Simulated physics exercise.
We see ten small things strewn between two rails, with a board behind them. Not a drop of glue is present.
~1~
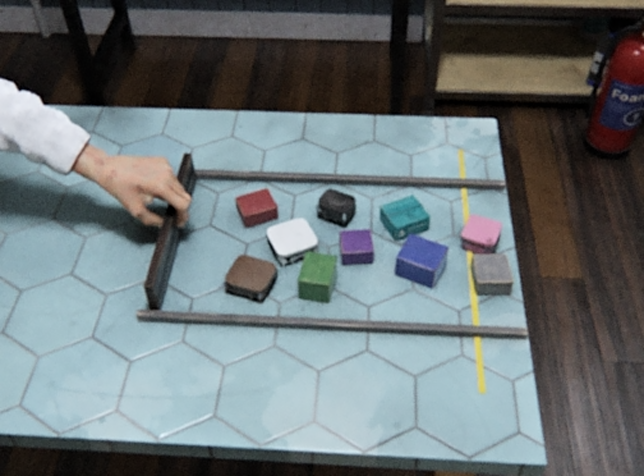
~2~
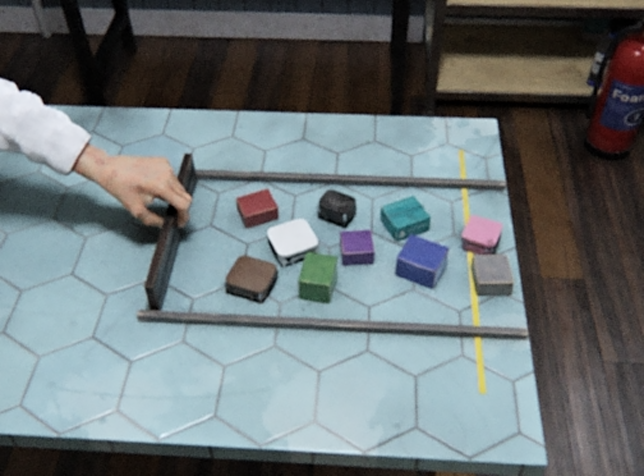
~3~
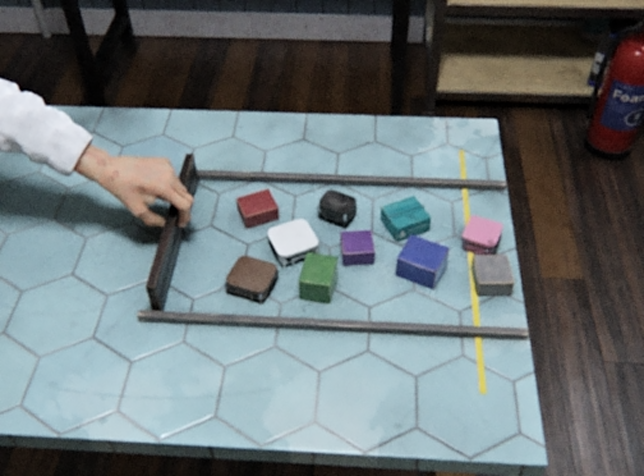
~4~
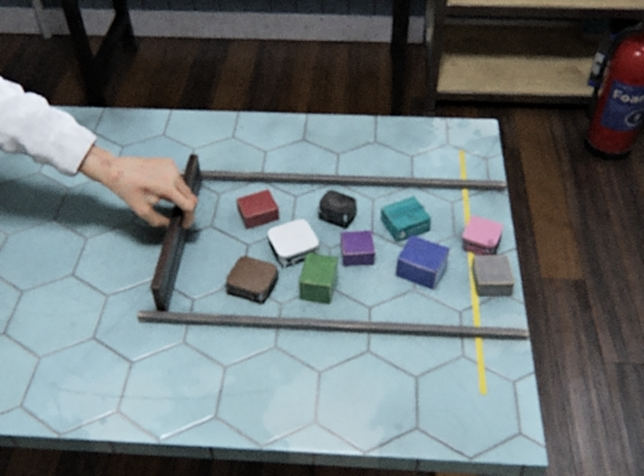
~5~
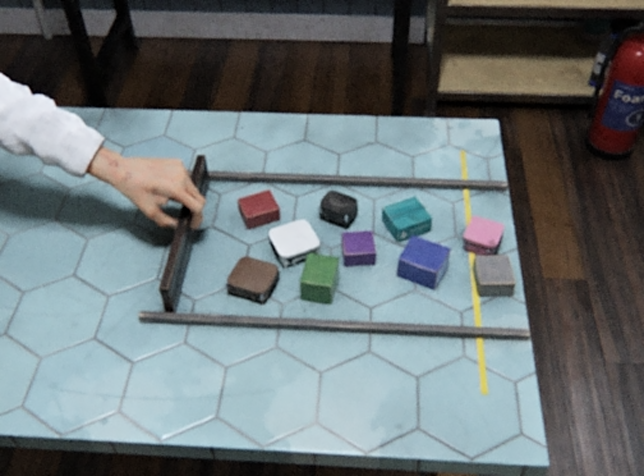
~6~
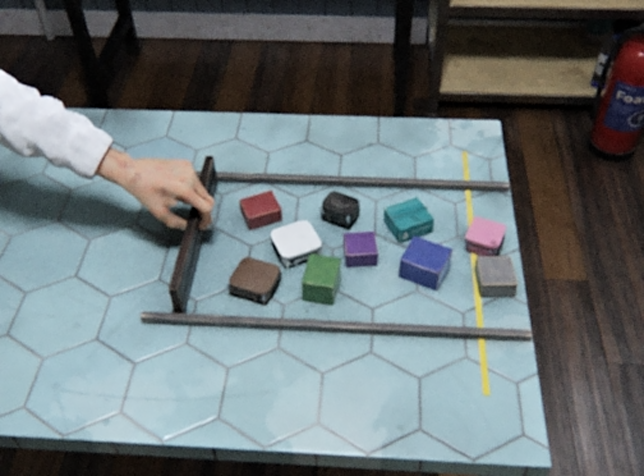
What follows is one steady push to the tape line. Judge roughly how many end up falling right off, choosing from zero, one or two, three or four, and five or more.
I predict more than four will slip off.
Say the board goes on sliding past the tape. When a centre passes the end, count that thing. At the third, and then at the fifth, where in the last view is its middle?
I'd put the first at about (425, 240) and the next at about (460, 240).
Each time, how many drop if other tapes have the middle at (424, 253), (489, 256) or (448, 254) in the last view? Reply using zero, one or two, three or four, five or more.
Lab note - count per position: Just one or two; at least five; 3 or 4.
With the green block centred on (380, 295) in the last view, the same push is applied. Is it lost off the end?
From that start, the object then does not stay.
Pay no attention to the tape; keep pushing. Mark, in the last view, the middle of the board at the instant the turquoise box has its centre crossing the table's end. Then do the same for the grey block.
The middle sits near (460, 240) for the first and near (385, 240) for the other.
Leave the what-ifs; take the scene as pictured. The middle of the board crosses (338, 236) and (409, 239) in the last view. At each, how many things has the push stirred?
At the first place 8, at the second 10.
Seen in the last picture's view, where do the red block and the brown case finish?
Red block at about (490, 224), brown case at about (500, 290).
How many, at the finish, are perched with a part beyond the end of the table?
The figure is 0.
Soon after, none off yet; grey block at rest near (496, 277); pink case at rest near (485, 238); blue block at rest near (425, 263).
Then, none off yet; grey block moved a little near (516, 278); pink case moved a little near (496, 238); blue block moved about its own width near (477, 261).
By the end, the number that fall off is five or more; fallen, green block, purple block, turquoise box, blue block, pink case and grey block.
